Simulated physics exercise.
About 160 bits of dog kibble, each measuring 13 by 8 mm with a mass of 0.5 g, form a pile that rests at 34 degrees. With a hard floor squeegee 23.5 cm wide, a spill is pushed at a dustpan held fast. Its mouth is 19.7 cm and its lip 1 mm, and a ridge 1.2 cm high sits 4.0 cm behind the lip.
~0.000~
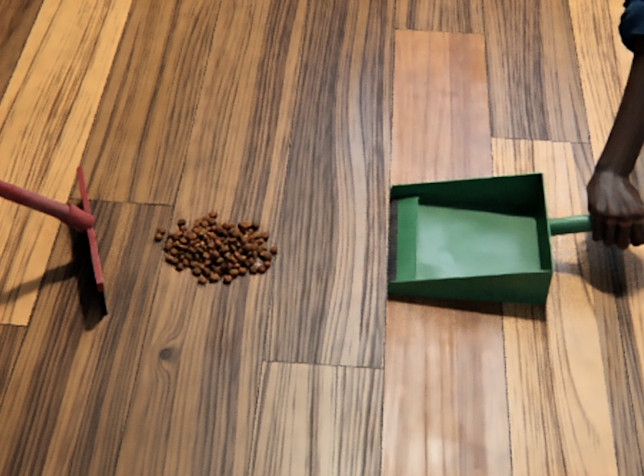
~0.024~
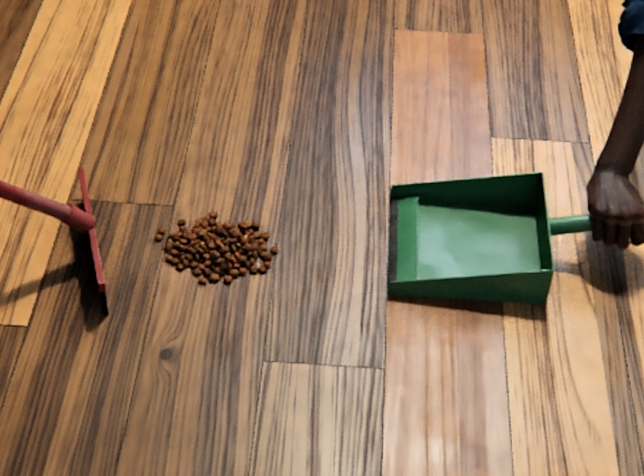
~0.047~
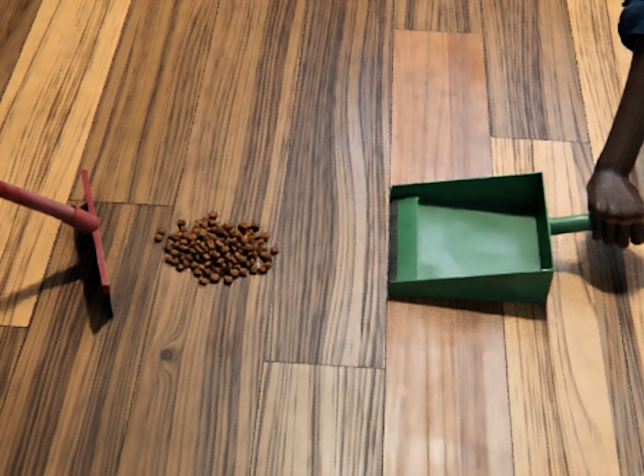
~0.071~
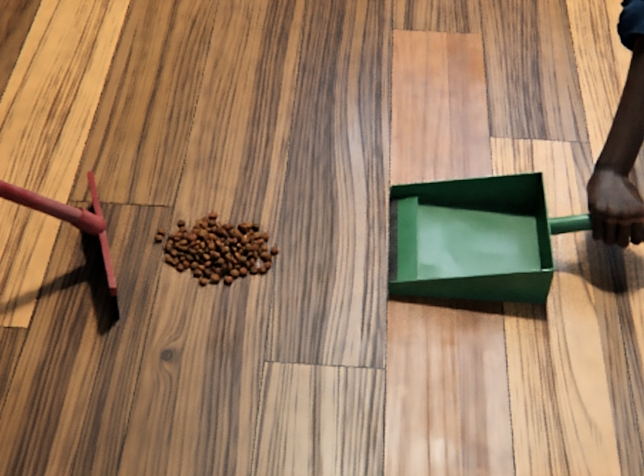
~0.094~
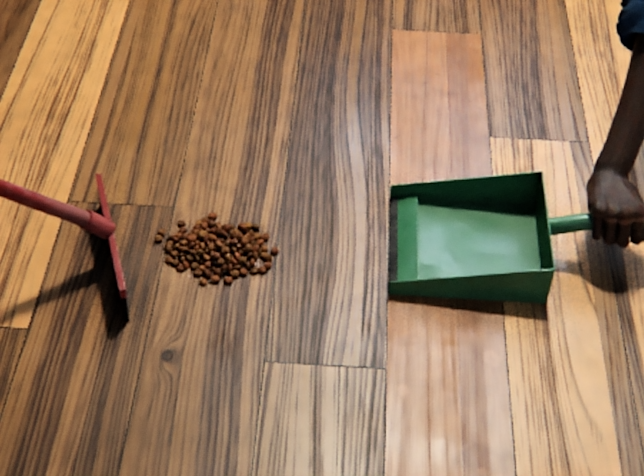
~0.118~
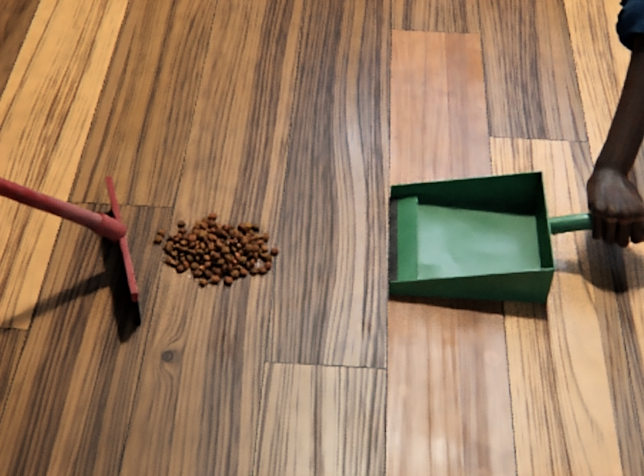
Red squeegee sliding slowly right across a wood floor towards a still pile of brown kibble, a hand holding a green dustpan.
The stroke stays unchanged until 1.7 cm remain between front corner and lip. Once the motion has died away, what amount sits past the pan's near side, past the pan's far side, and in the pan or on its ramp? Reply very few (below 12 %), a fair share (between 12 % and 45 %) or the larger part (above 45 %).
Near side - a fair share; far side - very few; pan - very few.
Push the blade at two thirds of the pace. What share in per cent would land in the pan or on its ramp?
It would be around 0 percent.
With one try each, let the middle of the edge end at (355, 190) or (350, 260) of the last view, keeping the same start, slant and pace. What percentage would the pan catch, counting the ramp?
I'd expect around 20 percent, then around 10 percent.
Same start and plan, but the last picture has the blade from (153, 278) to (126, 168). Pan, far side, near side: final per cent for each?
The pan gets 30, the far side 30 and the near side 5.
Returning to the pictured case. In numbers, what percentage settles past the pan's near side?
Around 15 in a hundred finish there.
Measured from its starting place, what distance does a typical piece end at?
I'd say near 18 cm.
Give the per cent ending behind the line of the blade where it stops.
Close to 35 percent.
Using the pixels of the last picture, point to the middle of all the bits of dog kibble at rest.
Close to pixel (352, 251).
Then, at 0.35 s, middle of the blade 22 cm from the lip; 0 % over the lip, far side 0 %, near side 5 %.
Then, at 0.51 s, middle of the blade 11 cm from the lip; 0 % over the lip, far side 0 %, near side 10 %.
Then, at 0.79 s, middle of the blade 5 cm from the lip; 0 % over the lip, far side 0 %, near side 15 %.
By 1.2 s all is still; near side 15 %, far side 0 %, pan 0 %, in front of the lip or behind the blade 85 %.
